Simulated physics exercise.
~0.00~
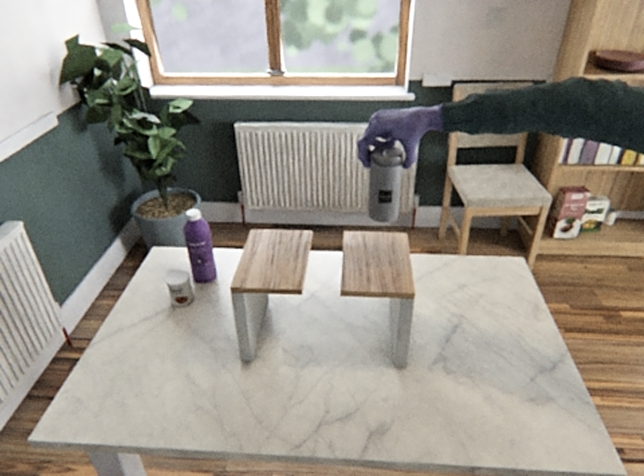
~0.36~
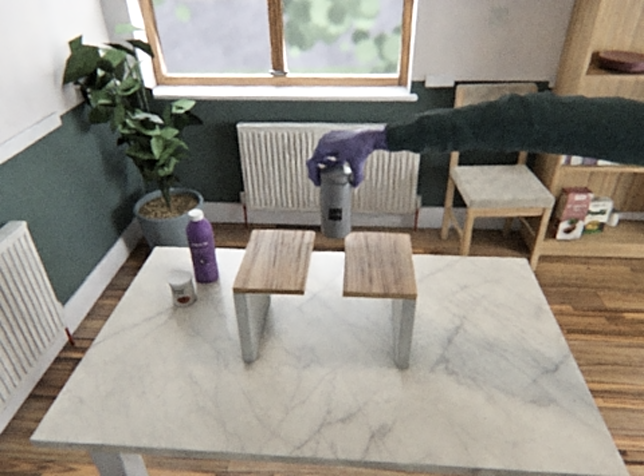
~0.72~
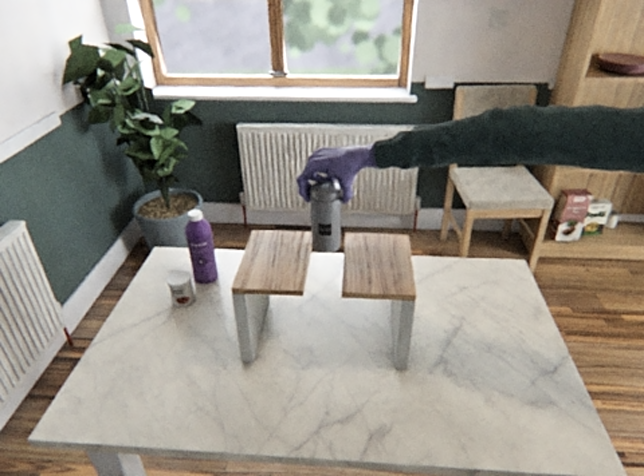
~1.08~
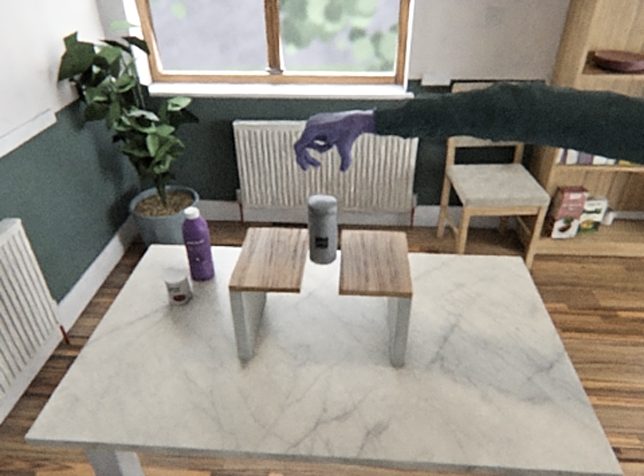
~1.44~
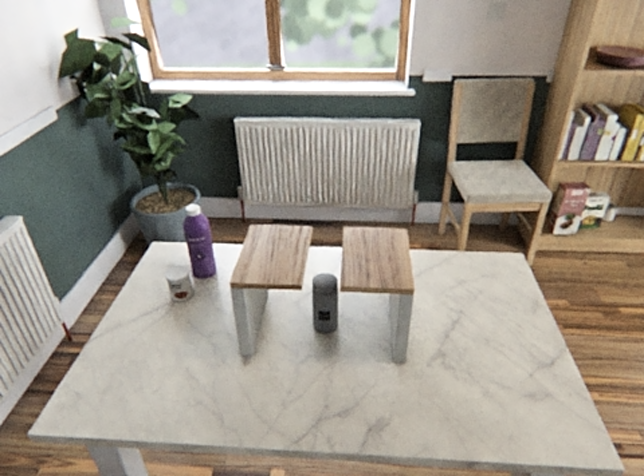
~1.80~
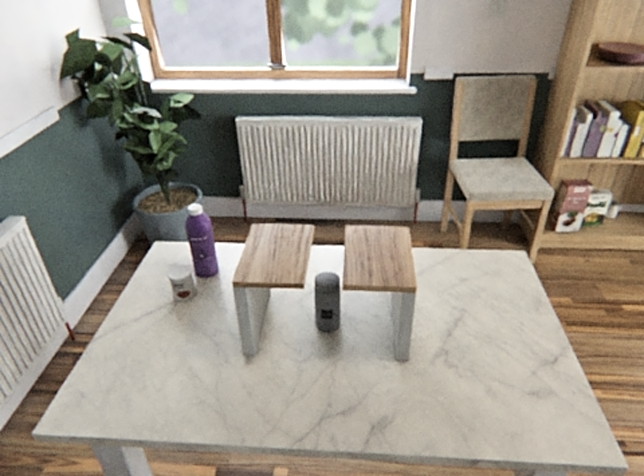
A grey jar held upright by a purple-gloved hand moves left over a wooden-topped stand and is released above its gap, dropping through to stand upright on the marble table between the supports, while the purple bottle and white tin stay still.
